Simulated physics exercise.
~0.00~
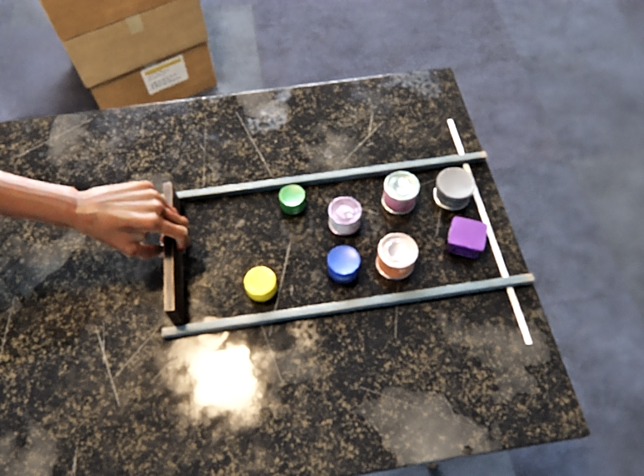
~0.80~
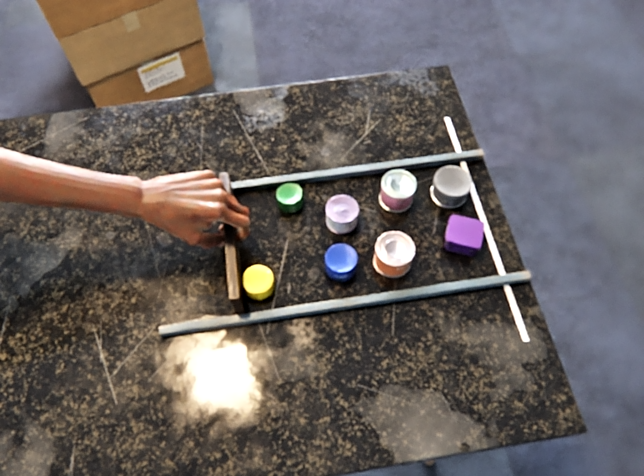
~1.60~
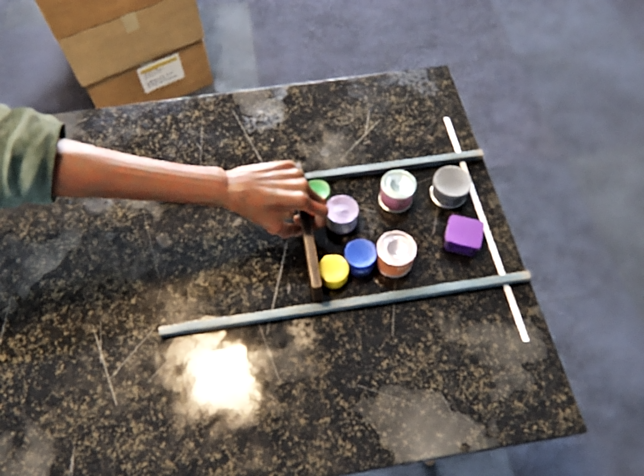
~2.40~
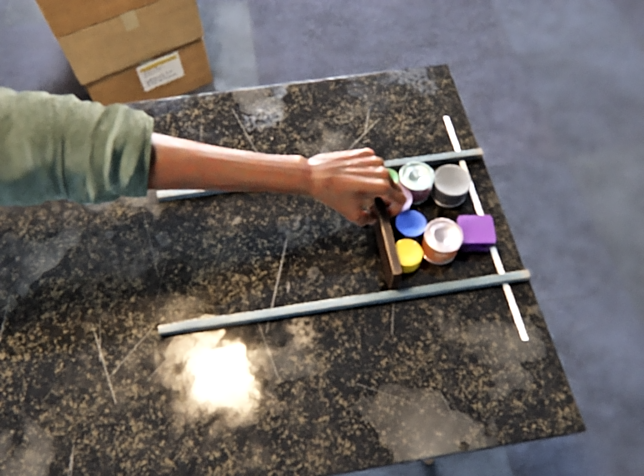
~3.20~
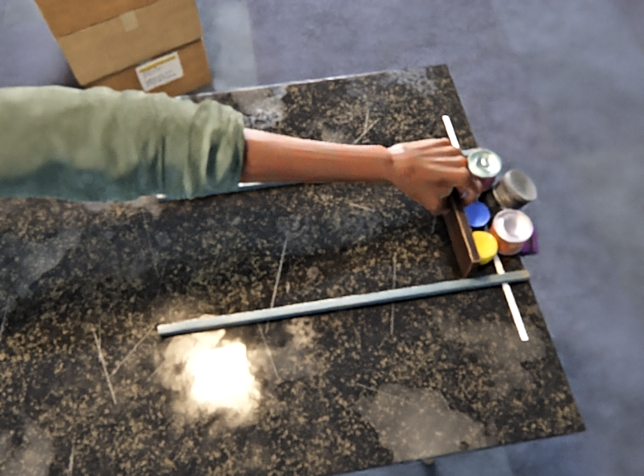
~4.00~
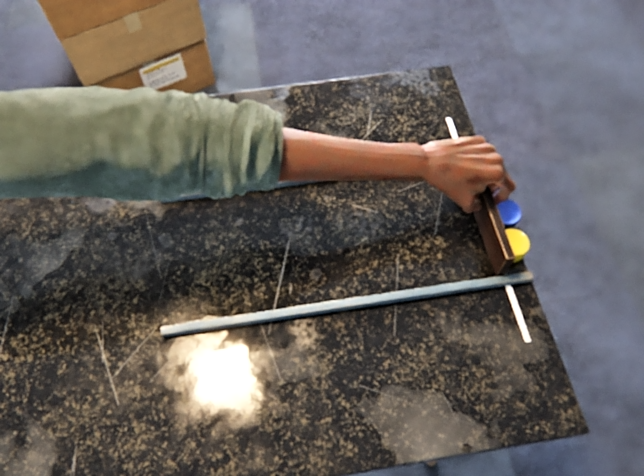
On a dark speckled stone tabletop, seen from above at an angle with a cardboard box on the floor behind, two grey rails form a channel leading to a white strip of tape near the right edge. Between them sit small green, yellow and blue tubs, several pale and grey pots, and a purple case. A hand at the left slides an upright board rightward, gathering the yellow, green and blue pieces, then pressing the whole group together. The crowded pieces pass over the tape and the edge. Finally the board stops at the tape, with only the blue and yellow pieces visible beyond it.
